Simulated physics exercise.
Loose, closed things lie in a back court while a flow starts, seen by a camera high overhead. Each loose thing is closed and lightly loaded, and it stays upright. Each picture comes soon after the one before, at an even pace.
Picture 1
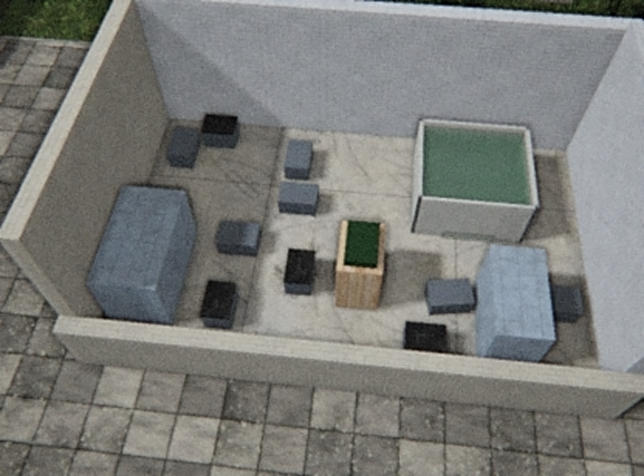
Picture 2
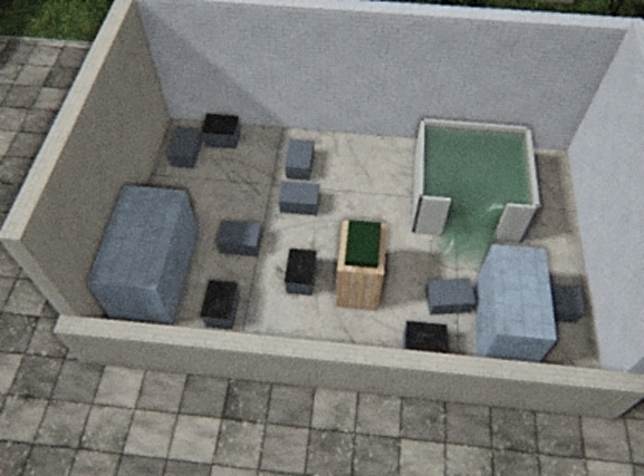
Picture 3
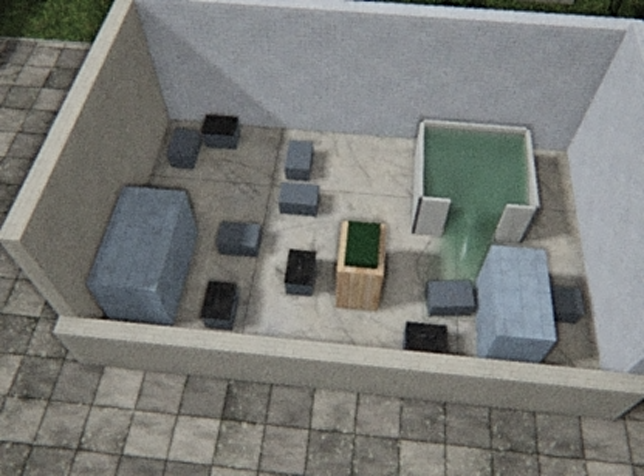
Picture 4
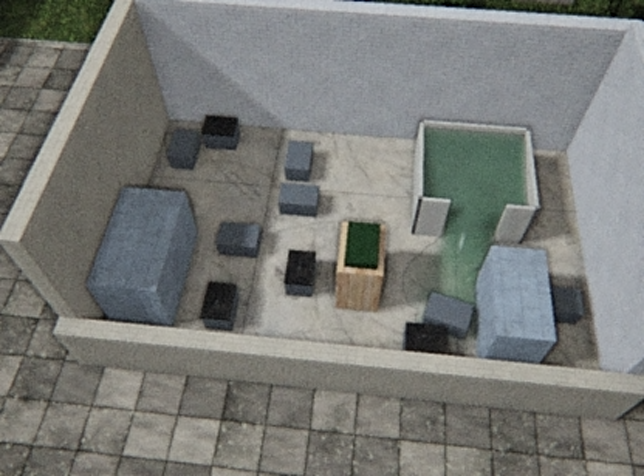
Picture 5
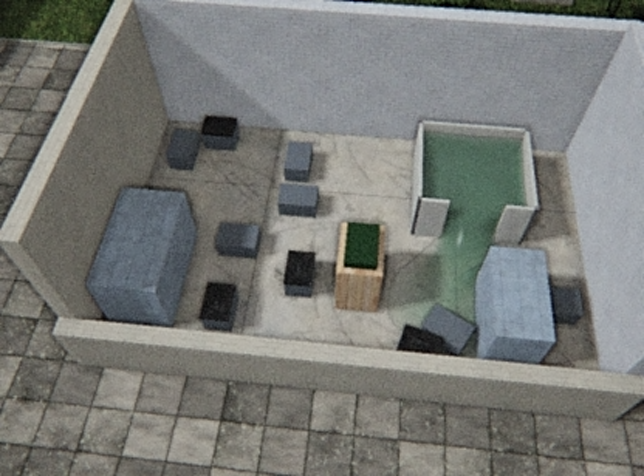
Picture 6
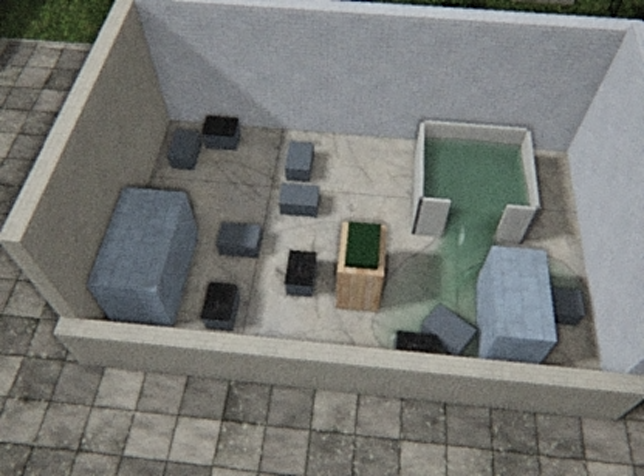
Walled courtyard with scattered boxes, green water pouring through a gap in a white tank and pushing a grey crate against a black chest.
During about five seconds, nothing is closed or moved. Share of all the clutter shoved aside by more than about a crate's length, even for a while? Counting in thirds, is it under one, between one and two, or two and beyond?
Looks to me like between one and two in three get shifted a long way.
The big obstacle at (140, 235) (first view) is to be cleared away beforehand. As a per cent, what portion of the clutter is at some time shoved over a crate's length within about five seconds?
Something like 70 percent of the things.
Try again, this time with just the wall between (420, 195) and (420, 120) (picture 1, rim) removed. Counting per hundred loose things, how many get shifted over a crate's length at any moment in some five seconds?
Roughly 70 %.
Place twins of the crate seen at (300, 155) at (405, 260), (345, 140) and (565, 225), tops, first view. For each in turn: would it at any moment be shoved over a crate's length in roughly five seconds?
Stays put, stays put, displaced.
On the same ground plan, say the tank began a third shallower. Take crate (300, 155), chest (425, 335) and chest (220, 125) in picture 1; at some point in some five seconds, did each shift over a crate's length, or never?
Taking each in turn, the answer is came up short, did it, came up short.
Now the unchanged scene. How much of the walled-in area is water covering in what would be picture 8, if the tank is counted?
Something close to 25 per cent.
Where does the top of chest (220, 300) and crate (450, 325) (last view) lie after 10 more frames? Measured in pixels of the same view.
They end up close to (189, 287) and close to (362, 315).
A moment on, 1 of 10 are well off their spots; 2 afloat.
Next, 3 of 10 are well off their spots; 3 afloat.
Later, 4 of 10 are well off their spots; 4 afloat.
In the end, 6 of 10 are well off their spots, and 6 have been at some point; 6 afloat.
